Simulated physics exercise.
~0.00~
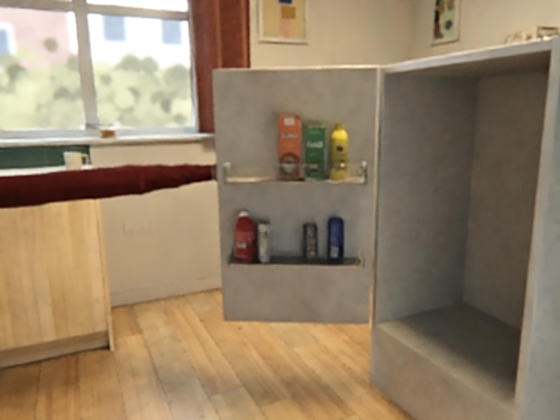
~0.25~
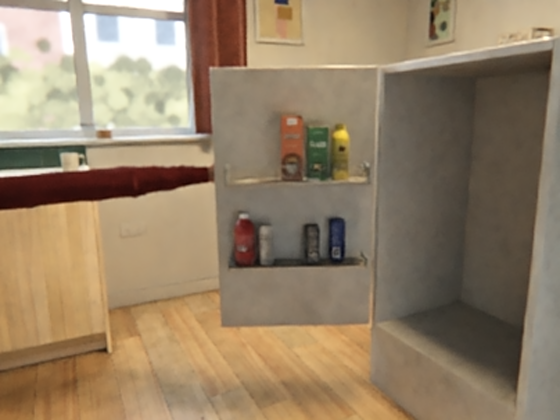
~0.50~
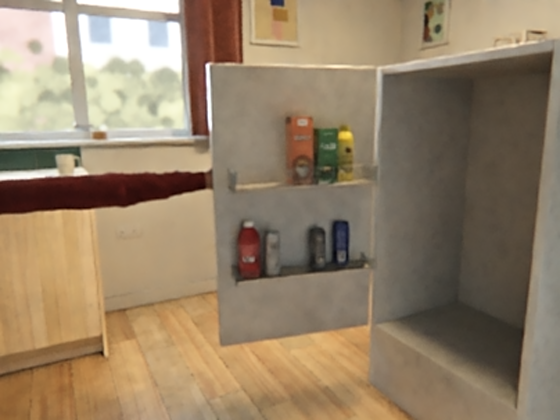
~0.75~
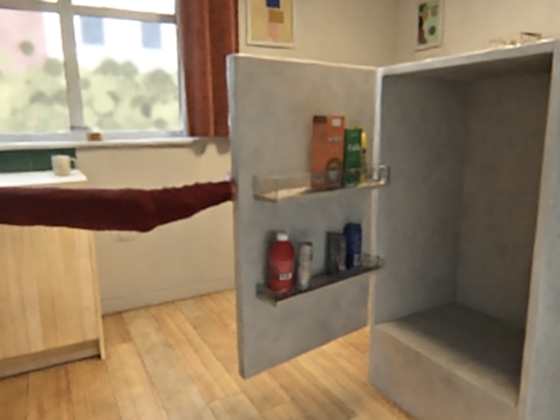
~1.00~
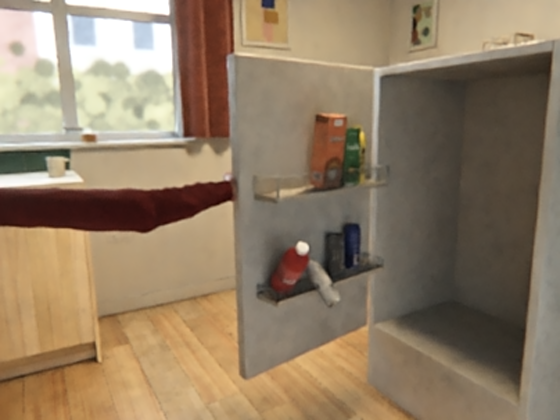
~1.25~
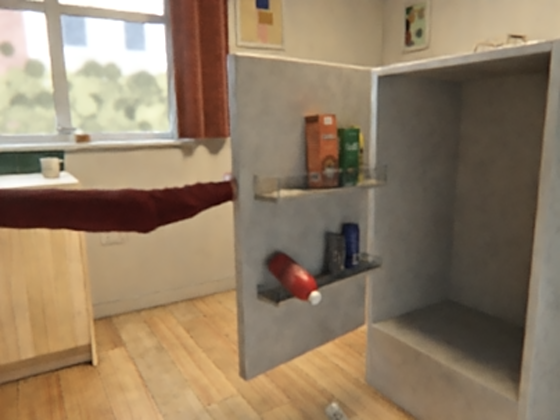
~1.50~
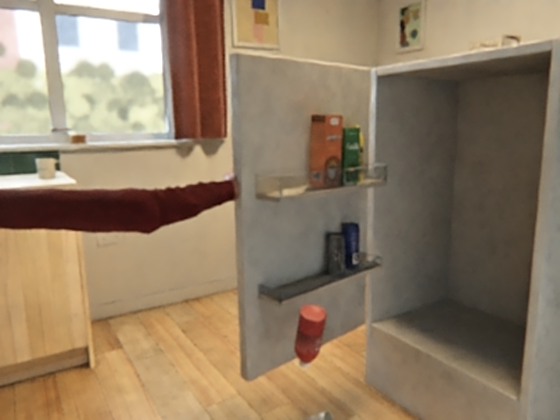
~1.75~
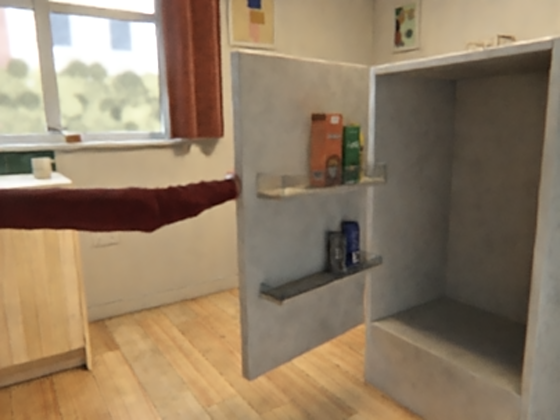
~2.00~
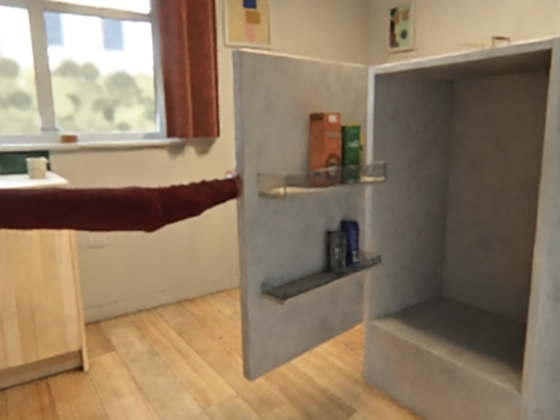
At the start, a grey fridge door stands open with a red-sleeved arm reaching to its edge, an orange carton, a green carton and a yellow bottle on the upper rack, and a red bottle and three cans below. The arm swings the door around to the right, and it comes to a halt. The red bottle and white can then tip over the lower rail. The can drops to the floor first, and the bottle tumbles down after it. At the end, both are out of view, while the cartons and the blue and grey cans remain in the racks.
